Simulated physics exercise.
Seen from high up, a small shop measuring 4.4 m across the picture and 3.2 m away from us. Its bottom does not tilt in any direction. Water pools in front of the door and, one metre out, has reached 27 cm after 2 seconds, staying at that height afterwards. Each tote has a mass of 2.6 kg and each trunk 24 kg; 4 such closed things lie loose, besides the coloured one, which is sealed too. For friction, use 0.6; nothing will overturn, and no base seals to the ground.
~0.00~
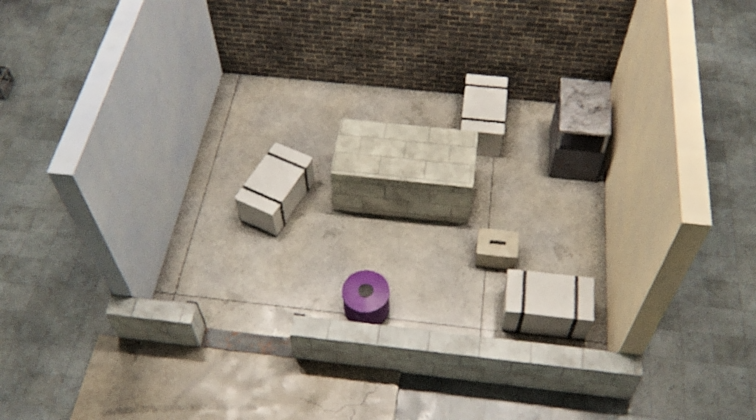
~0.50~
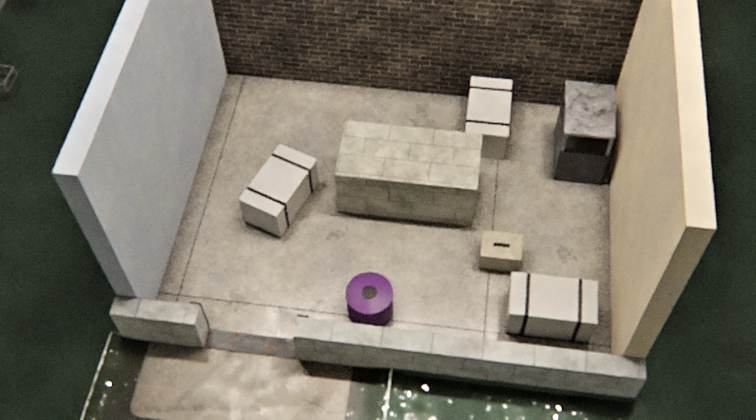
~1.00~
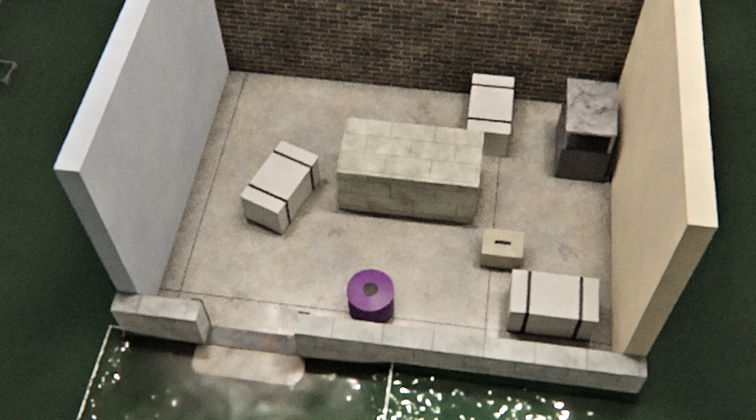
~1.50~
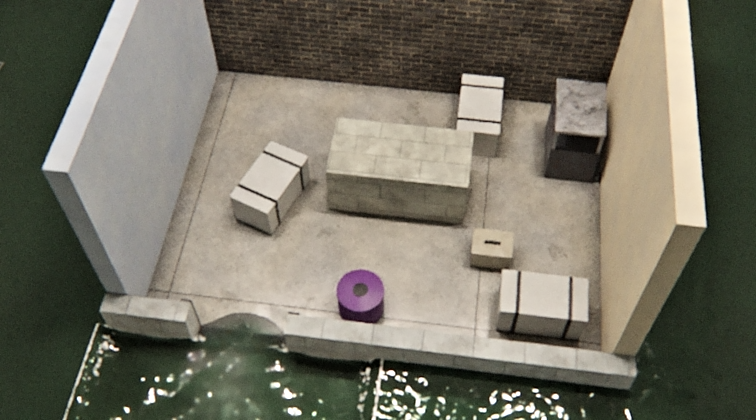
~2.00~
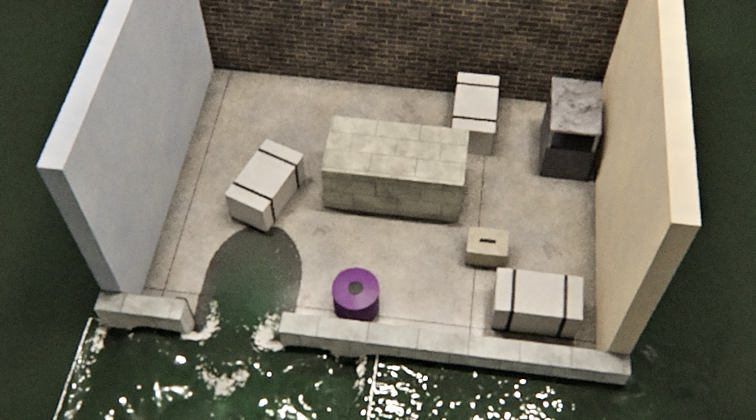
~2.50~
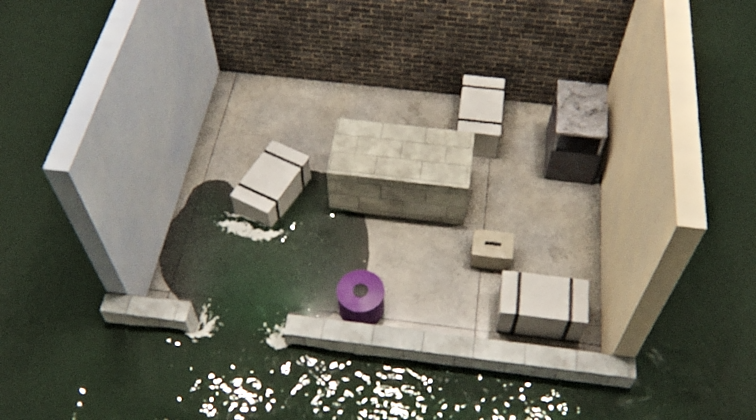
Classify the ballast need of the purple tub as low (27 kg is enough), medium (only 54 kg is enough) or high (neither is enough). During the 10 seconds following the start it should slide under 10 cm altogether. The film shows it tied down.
Low.
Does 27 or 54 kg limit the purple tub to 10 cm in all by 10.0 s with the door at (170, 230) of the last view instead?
With that change, the big one is needed.
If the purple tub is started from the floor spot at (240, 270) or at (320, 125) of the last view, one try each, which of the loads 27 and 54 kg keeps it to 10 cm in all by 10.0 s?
In that order: Just the heavier works; just the heavier works.
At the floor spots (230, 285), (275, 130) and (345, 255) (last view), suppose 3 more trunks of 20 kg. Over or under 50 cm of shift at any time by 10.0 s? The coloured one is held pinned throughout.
In the order given, beyond the mark, then beyond the mark, and last beyond the mark.
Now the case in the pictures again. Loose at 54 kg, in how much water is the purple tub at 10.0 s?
Something like 6 centimetres.
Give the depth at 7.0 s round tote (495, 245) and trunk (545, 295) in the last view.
Depths: Near 9 cm, then near 5 cm.
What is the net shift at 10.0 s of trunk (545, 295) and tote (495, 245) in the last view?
First 80 cm, then 80 cm.
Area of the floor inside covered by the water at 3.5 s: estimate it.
My estimate is roughly 6.5 m2.
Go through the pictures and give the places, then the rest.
The purple tub at (366, 291) rests on the ground; 0.0 m2 under water; 0 of 5 have shifted, in the first frame.
The purple tub at (369, 293) rests on the ground; 0.0 m2 under water; 0 of 5 have shifted, in the second frame.
The purple tub at (370, 290), on the bottom; water covers 0.0 m2; 0 of 5 have shifted, in the third frame.
The purple tub at (360, 290), on the bottom; water covers 0.1 m2; 0 of 5 have shifted, in the fourth frame.
The purple tub at (356, 288), on the bottom; water covers 0.9 m2; 0 of 5 have shifted, in the fifth frame.
The purple tub at (361, 291), on the bottom; 2.6 m2 under water; 0 of 5 have shifted, in the sixth frame.
After 3.5 s the purple tub would be 0 cm from its start with 27 kg and 0 cm from its start with 54 kg; 2 cm of water round it then.
After 4.5 s the purple tub would be 0 cm from its start with 27 kg and 0 cm from its start with 54 kg; 2 cm of water round it then.
After 7.0 s the purple tub would be 0 cm from its start with 27 kg and 0 cm from its start with 54 kg; 3 cm of water round it then.
After 10.0 s the purple tub would be 0 cm from its start with 27 kg and 0 cm from its start with 54 kg; 6 cm of water round it then.
